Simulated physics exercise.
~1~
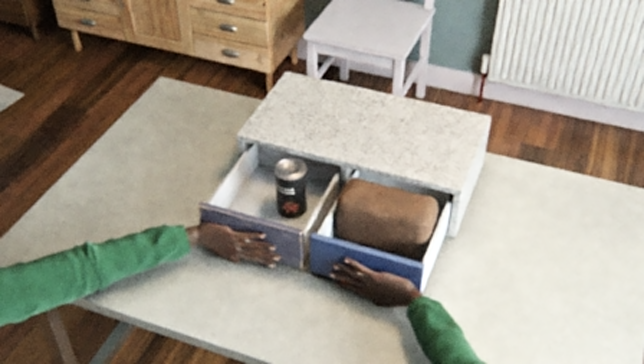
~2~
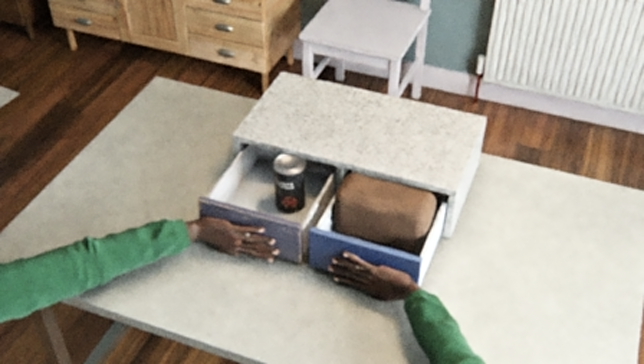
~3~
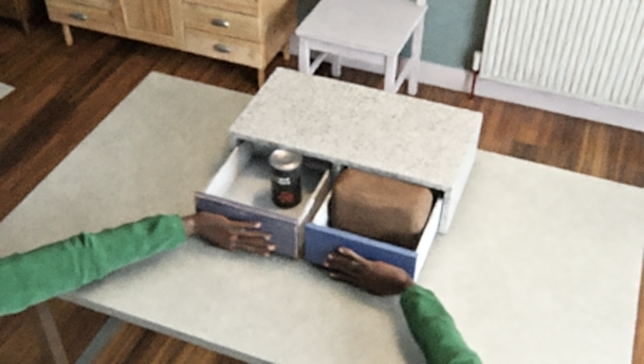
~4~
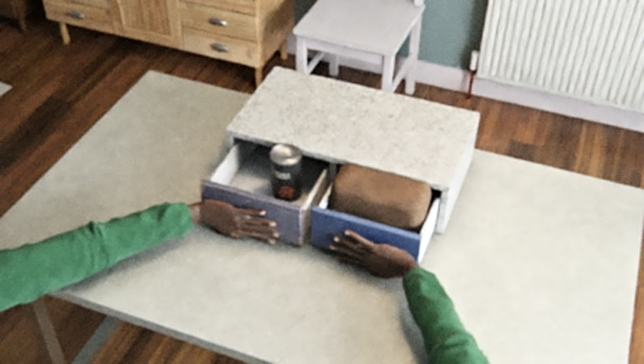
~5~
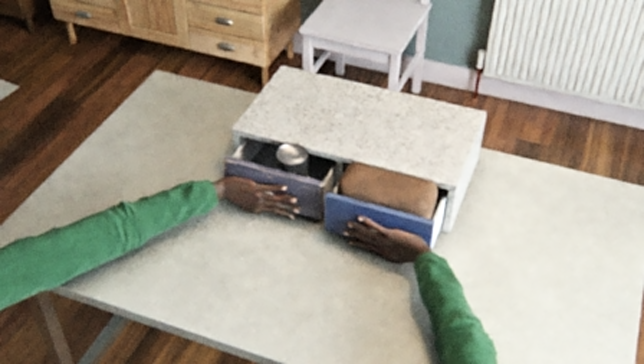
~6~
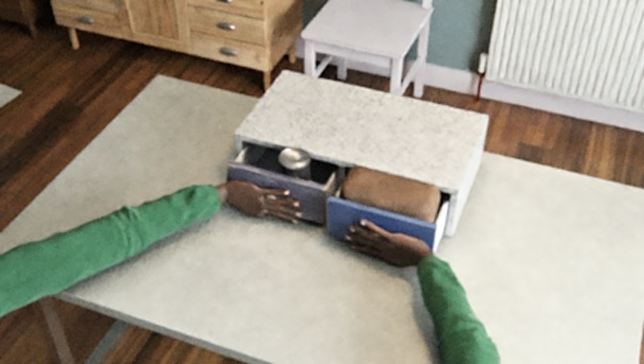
On a pale table in a room with wooden floorboards, two green-sleeved hands rest on the fronts of two open drawers, the left holding a black tin and the right a brown loaf, then push both inward together until they sit partly closed, still ajar.
